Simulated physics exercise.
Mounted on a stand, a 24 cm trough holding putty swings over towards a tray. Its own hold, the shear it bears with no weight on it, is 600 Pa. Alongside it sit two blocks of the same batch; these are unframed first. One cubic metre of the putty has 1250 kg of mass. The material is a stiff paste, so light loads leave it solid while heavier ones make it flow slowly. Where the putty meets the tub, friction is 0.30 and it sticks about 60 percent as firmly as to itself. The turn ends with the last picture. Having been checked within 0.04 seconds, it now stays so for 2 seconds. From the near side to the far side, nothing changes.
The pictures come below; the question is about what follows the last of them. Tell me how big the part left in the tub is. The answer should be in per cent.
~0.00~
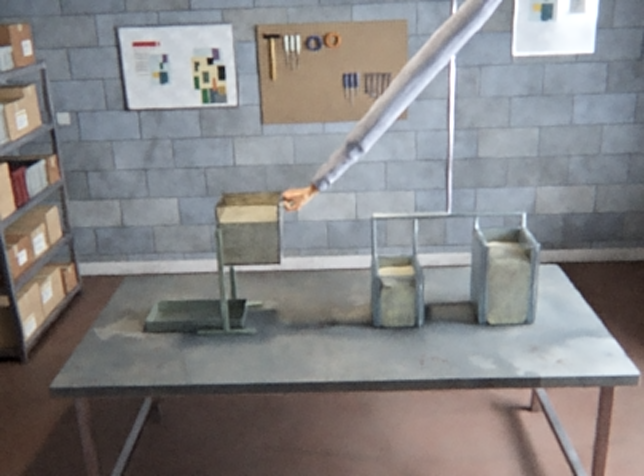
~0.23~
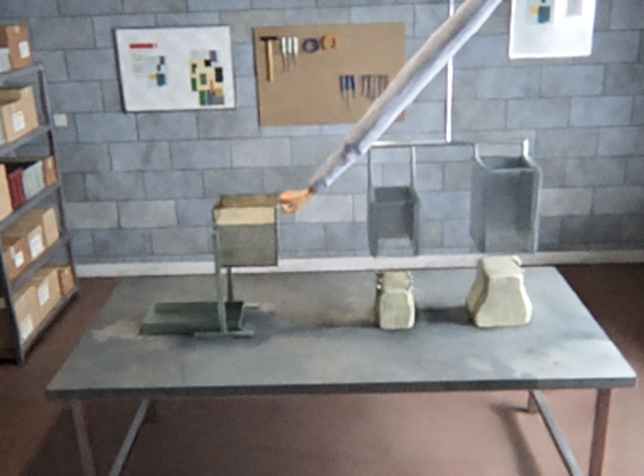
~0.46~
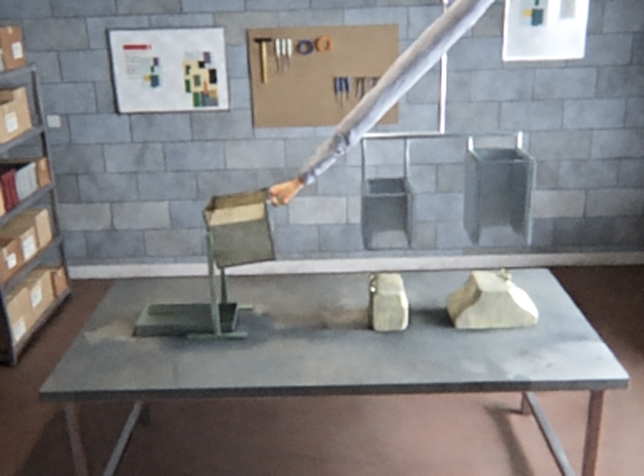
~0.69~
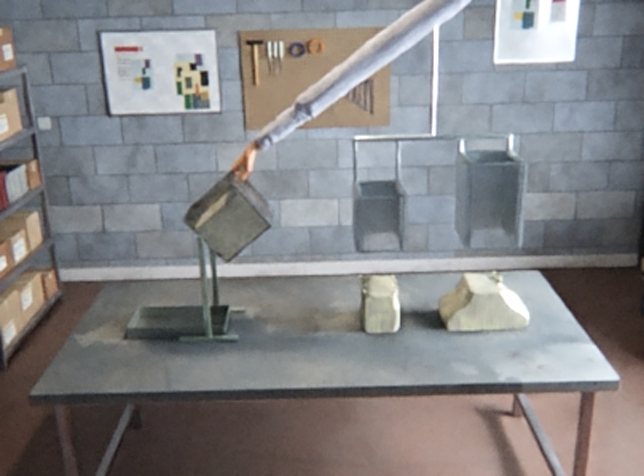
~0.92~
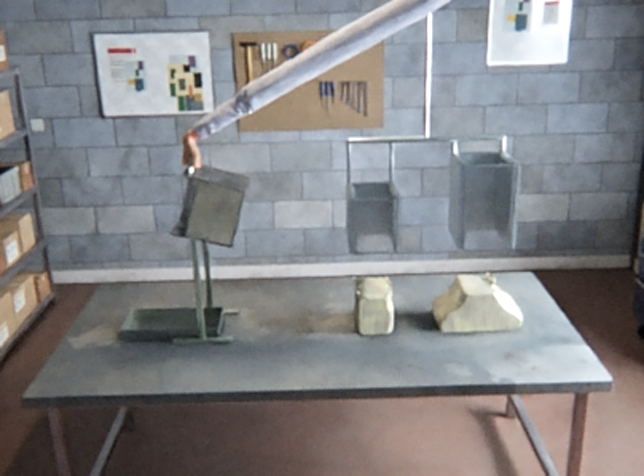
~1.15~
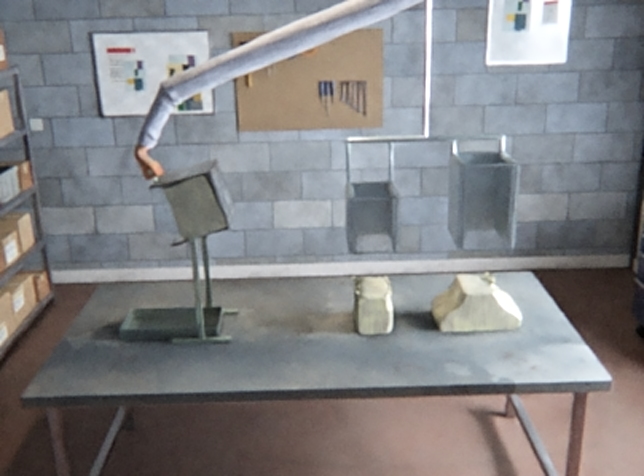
I would say about 0 percent.
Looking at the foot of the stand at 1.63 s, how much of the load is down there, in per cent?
Roughly 30 per cent.
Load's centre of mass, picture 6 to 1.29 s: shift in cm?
Shift: Some 6 cm.
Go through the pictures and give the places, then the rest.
Handle-side rim at (277, 206), tilt 0 degrees; highest point of the putty at (264, 221); test blocks 19 cm, 29 cm high (left to right), in the first frame.
Handle-side rim at (274, 208), tilt 0 degrees; highest point of the putty at (261, 222); test blocks 18 cm, 24 cm high (left to right), in the second frame.
Handle-side rim at (264, 202), tilt 8 degrees; highest point of the putty at (262, 218); test blocks 18 cm, 18 cm high (left to right), in the third frame.
Handle-side rim at (228, 181), tilt 39 degrees; highest point of the putty at (236, 195); test blocks 18 cm, 18 cm high (left to right), in the fourth frame.
Handle-side rim at (183, 176), tilt 74 degrees; highest point of the putty at (202, 182); test blocks 18 cm, 18 cm high (left to right), in the fifth frame.
Handle-side rim at (150, 189), tilt 105 degrees; highest point of the putty at (201, 176); test blocks 18 cm, 18 cm high (left to right), in the sixth frame.
By 1.29 s, the tub is at 105 degrees and holds 91 %.
By 1.46 s, the tub is at 105 degrees and holds 43 %.
By 1.63 s, the tub is at 105 degrees and holds 27 %.
By 1.80 s, the tub is at 105 degrees and holds 7 %.
By 3.15 s, at the end, the tub is at 105 degrees and holds 0 %.
